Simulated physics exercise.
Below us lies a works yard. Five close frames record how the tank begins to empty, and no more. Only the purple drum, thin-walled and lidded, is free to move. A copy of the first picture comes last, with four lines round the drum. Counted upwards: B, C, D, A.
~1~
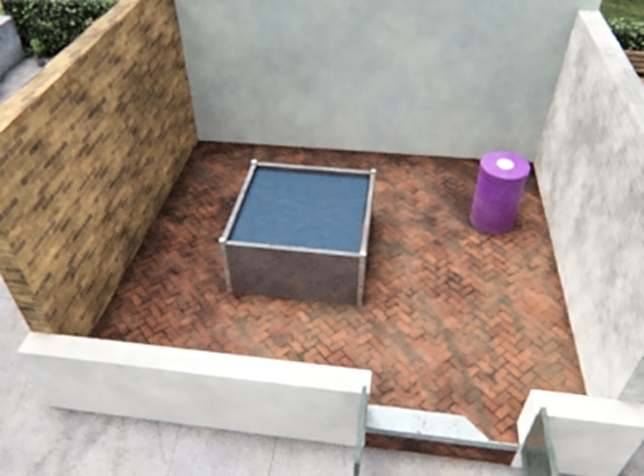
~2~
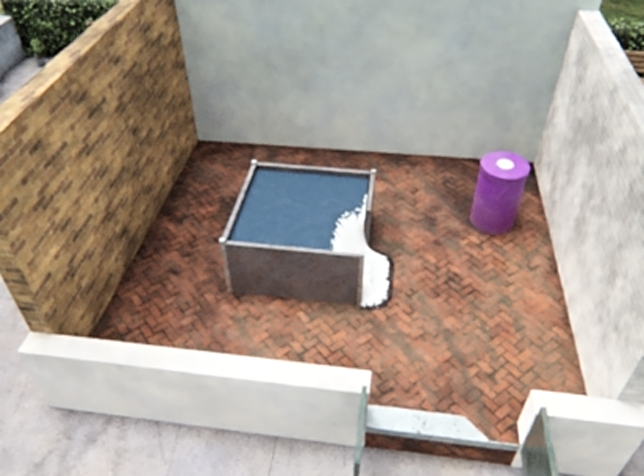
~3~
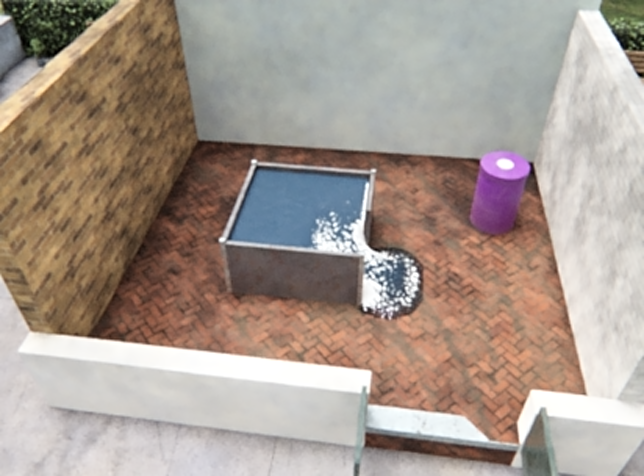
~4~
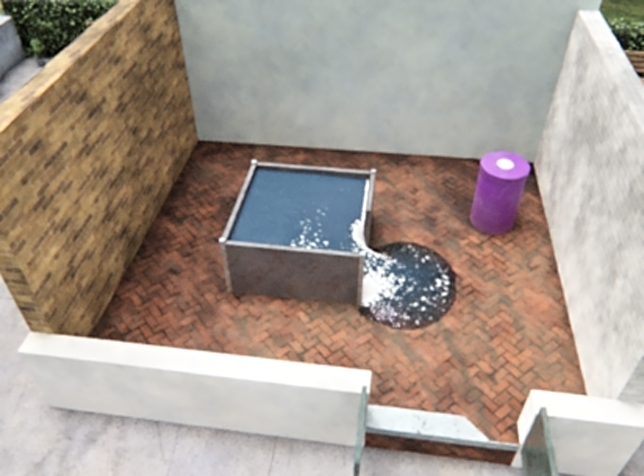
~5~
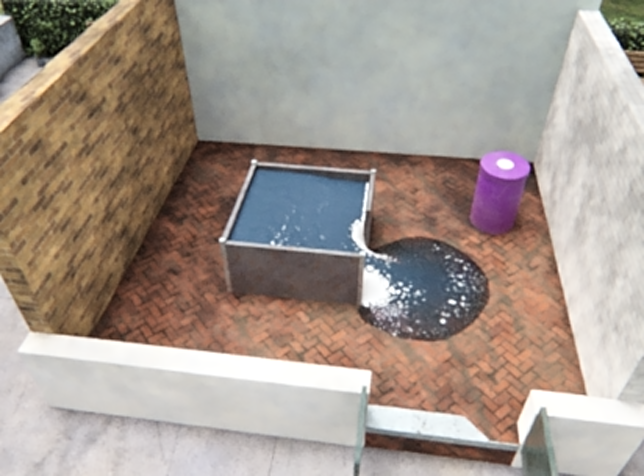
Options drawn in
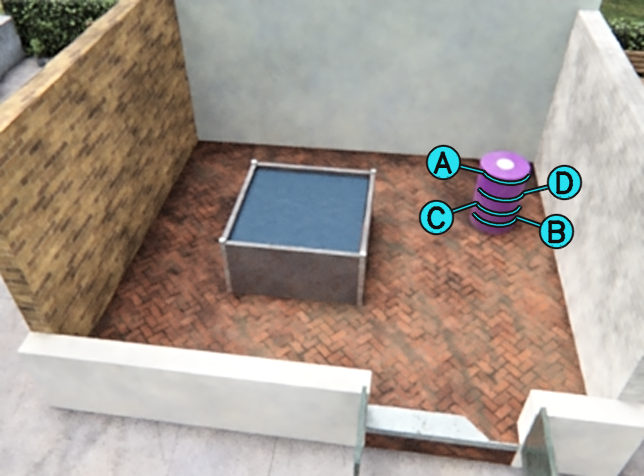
Walled brick yard with water pouring from the right side of a square tank and spreading across paving, purple drum standing still.
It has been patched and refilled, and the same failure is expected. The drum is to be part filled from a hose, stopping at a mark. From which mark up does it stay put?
I would pick line B.
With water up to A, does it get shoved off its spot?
No, that is safe.
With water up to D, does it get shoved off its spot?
No.
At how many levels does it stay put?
All four.
On the marked copy, A at (507, 183); B at (496, 225); C at (499, 214); D at (503, 200); from the bottom up B, C, D, A.
For line A, it does not move.
For line B, it does not move.
For line C, it does not move.
For line D, it does not move.
